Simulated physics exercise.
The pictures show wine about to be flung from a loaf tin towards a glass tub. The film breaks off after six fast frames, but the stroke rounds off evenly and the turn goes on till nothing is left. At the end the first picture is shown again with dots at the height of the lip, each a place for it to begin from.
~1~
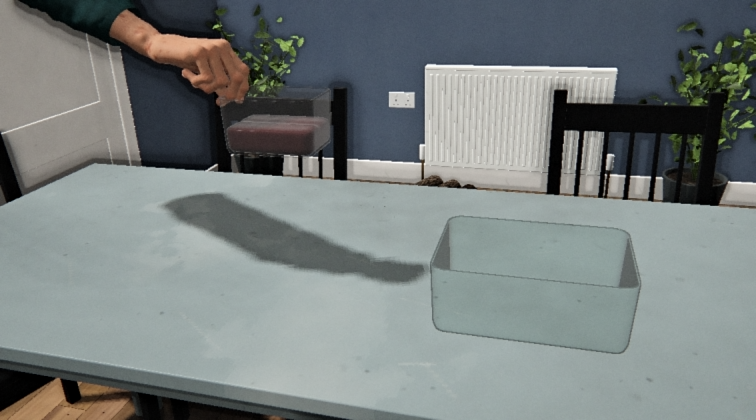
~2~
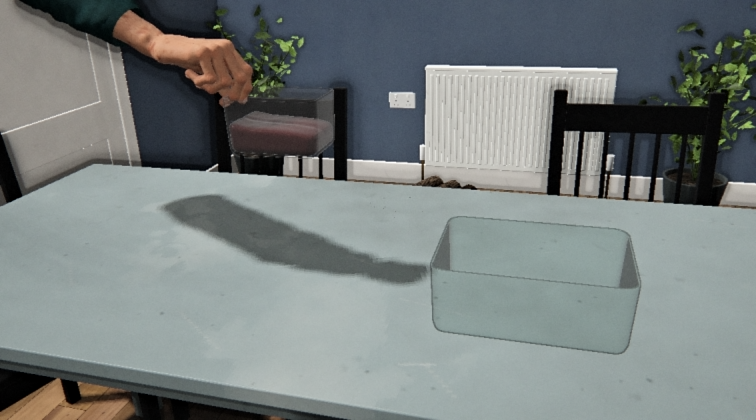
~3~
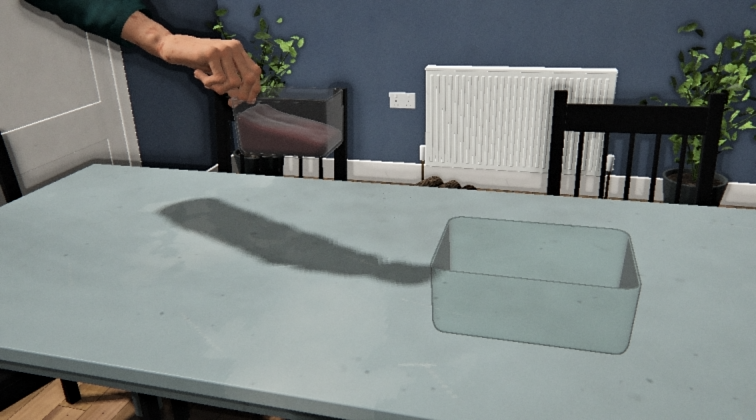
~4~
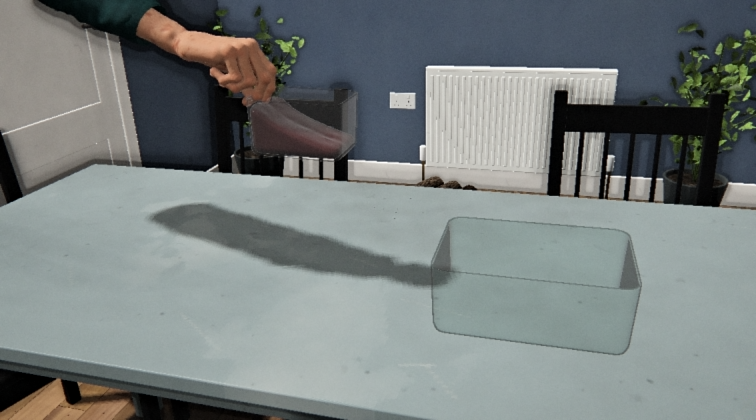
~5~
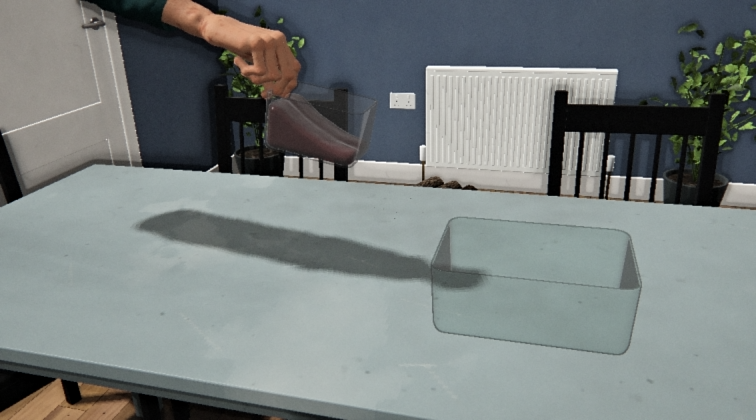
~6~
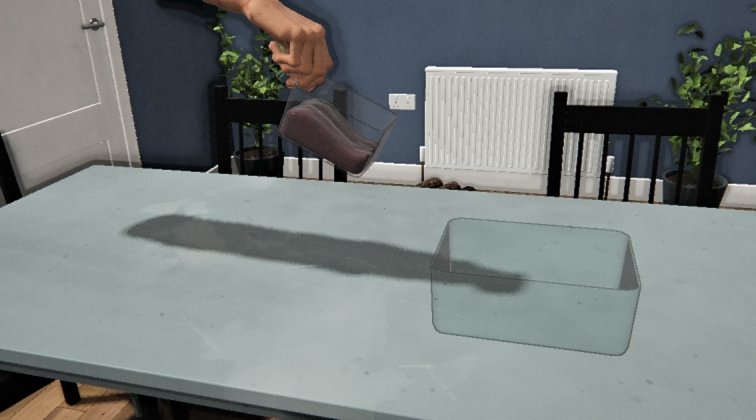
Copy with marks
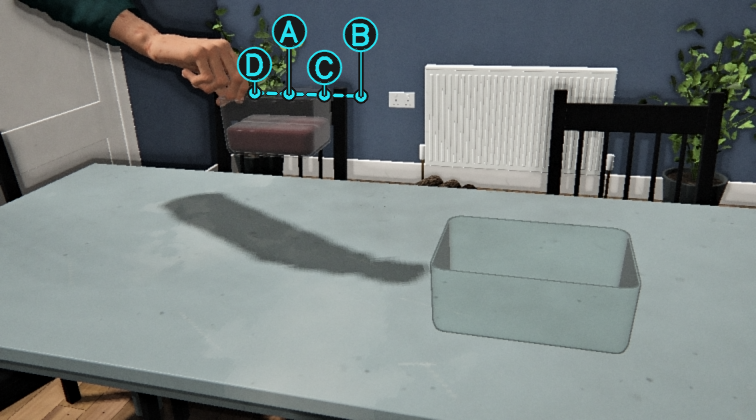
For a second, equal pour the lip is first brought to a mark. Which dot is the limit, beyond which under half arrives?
Use dot A.
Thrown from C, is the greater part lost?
No.
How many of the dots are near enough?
Three of them.
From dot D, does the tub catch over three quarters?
No, it does not.
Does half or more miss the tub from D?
Yes, that goes wrong.
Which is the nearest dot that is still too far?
The answer is D.
In cyan, A at (289, 93); B at (360, 96); C at (324, 95); D at (254, 92).
Choosing A, about 66 % lands in the tub, 25 % falls short and 9 % goes beside or beyond.
Choosing B, about 89 % lands in the tub, 8 % falls short and 3 % goes beside or beyond.
Choosing C, about 75 % lands in the tub, 15 % falls short and 10 % goes beside or beyond.
Choosing D, about 38 % lands in the tub, 56 % falls short and 7 % goes beside or beyond.
